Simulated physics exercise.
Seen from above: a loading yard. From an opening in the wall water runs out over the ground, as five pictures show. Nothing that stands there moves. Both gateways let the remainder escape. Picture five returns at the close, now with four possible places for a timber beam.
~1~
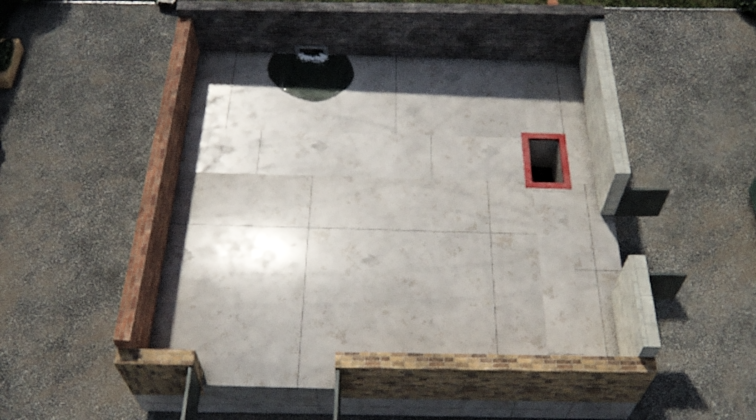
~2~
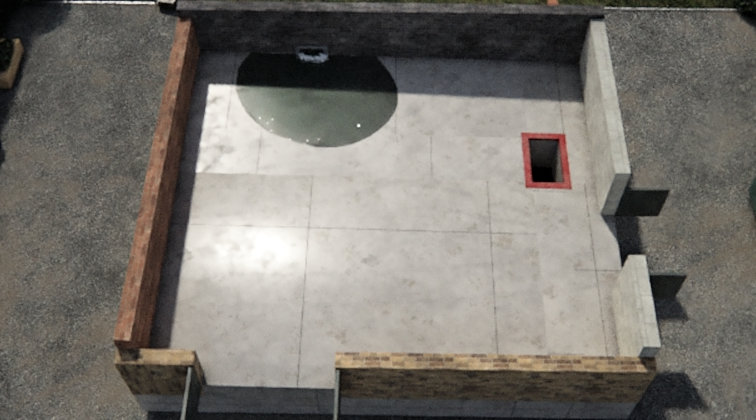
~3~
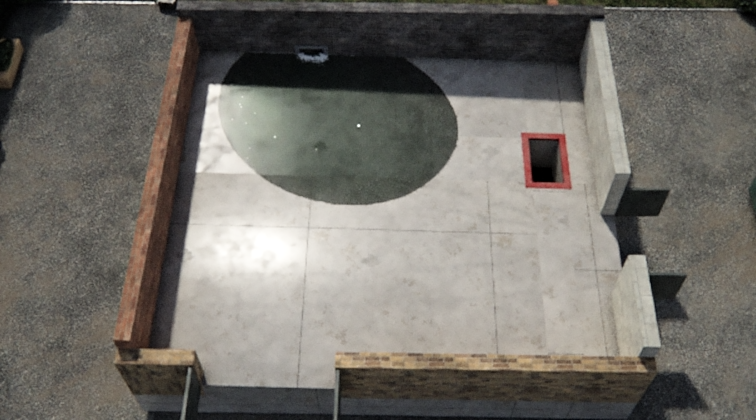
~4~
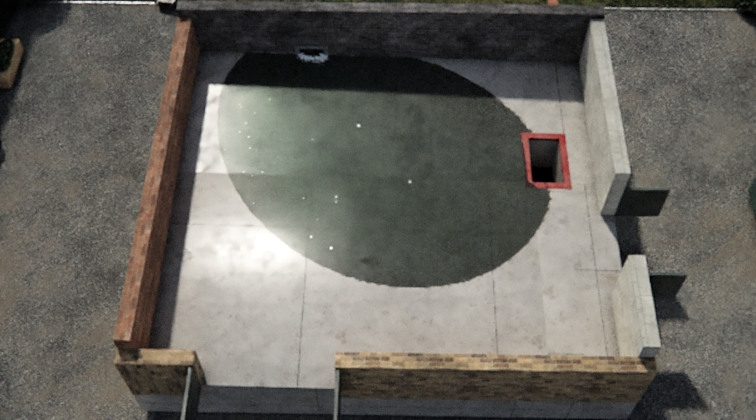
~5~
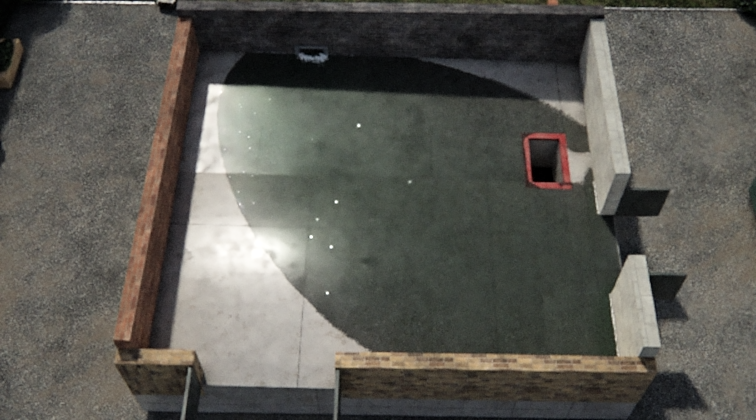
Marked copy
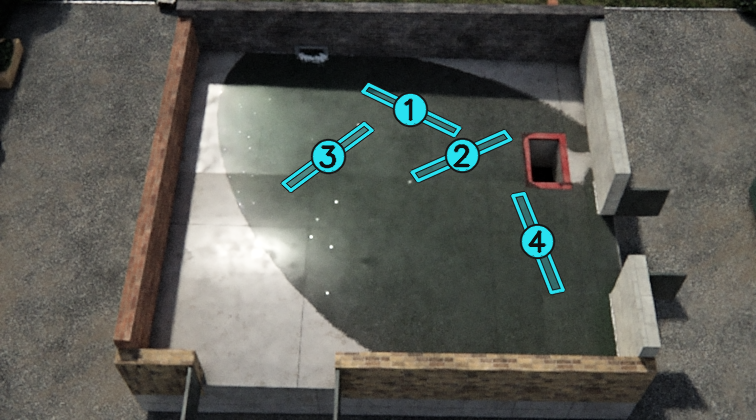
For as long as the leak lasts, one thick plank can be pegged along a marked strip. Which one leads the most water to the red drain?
Take 3.
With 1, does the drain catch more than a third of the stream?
No.
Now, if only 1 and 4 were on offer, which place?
4.
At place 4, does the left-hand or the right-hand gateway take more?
The right one.
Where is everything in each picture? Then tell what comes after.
In the first picture, outfall at (311, 50); red drain at (546, 160); open gate at (605, 253); open gate at (271, 372); 3 % of the ground under water, visible out to (332, 92); red drain still dry.
In the second picture, 11 % of the ground under water, visible out to (315, 144); red drain still dry.
In the third picture, 25 % of the ground under water, visible out to (376, 200); red drain still dry.
In the fourth picture, 46 % of the ground under water, visible out to (504, 256); red drain taking water.
In the fifth picture, 68 % of the ground under water, visible out to (599, 339); red drain taking water.
In cyan, 1 from (365, 88) to (456, 131); 2 from (415, 176) to (507, 135); 3 from (287, 186) to (368, 126); 4 from (518, 194) to (557, 291).
With 1, about 14 % of the stream goes into the red drain, about 86 % out by the gates.
With 2, about 13 % of the stream goes into the red drain, about 86 % out by the gates.
With 3, about 30 % of the stream goes into the red drain, about 70 % out by the gates.
With 4, about 21 % of the stream goes into the red drain, about 77 % out by the gates.
